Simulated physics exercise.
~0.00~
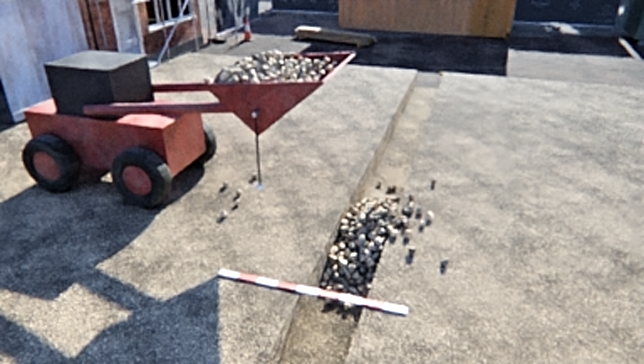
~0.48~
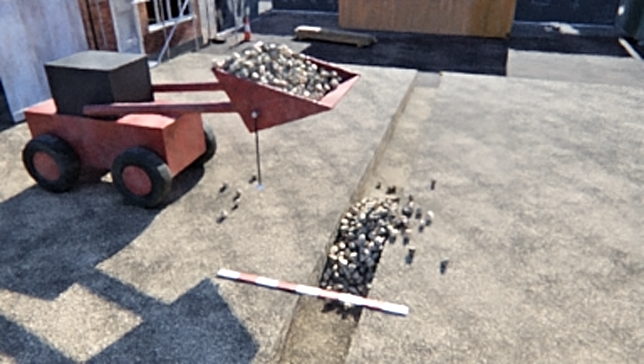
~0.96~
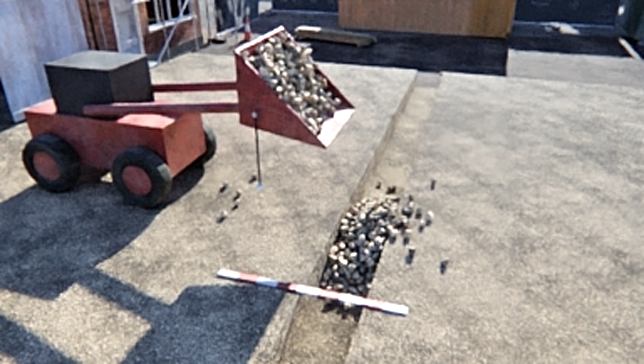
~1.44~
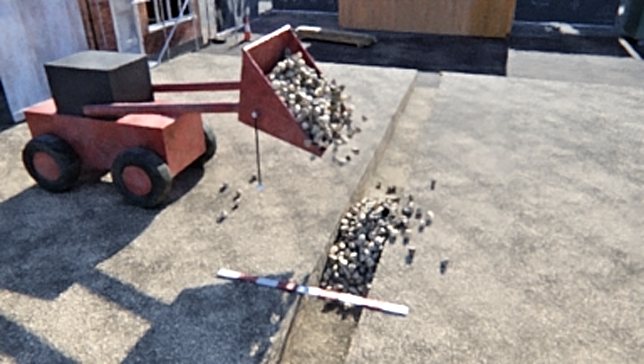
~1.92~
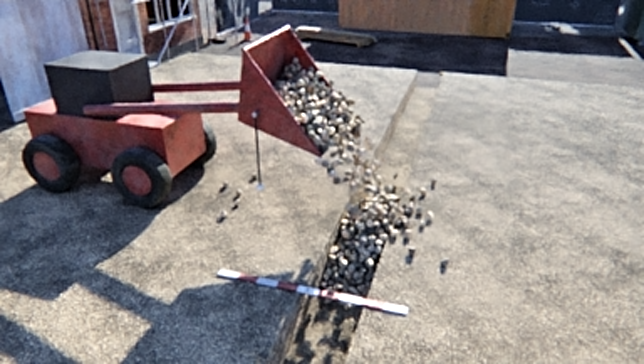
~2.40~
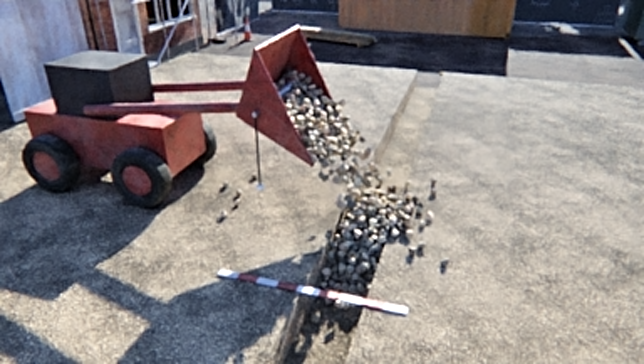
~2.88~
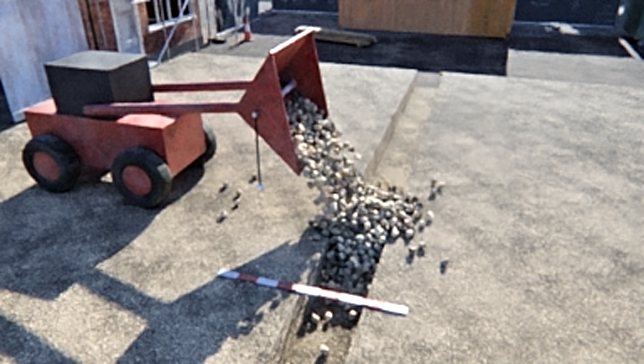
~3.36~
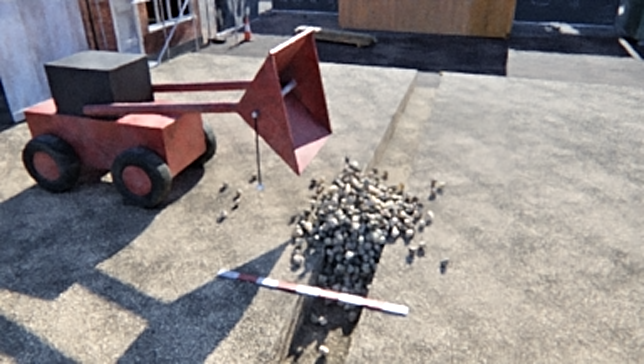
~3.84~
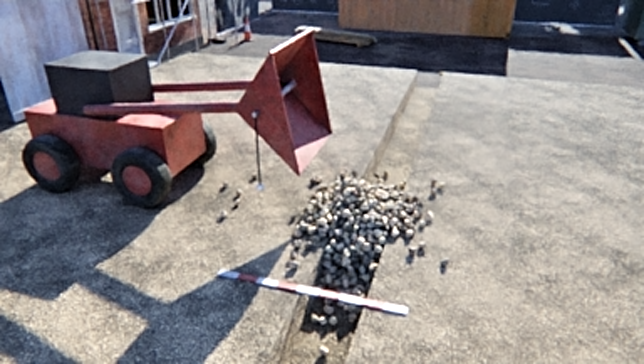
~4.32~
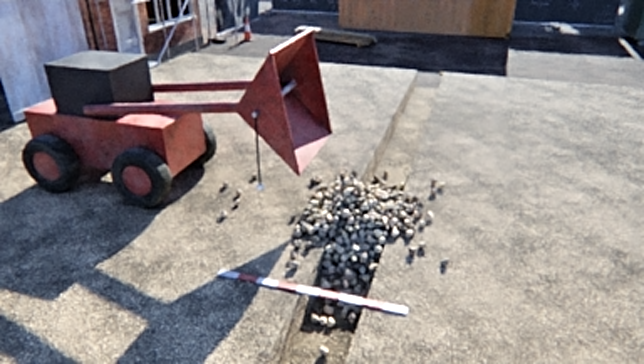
A red loader with black wheels tipped its raised bucket of small stones forward, paused as some began spilling, then tipped further until it was empty. The stones slid onto the pile already in the narrow trench, leaving a wider heap that spread over its edges.
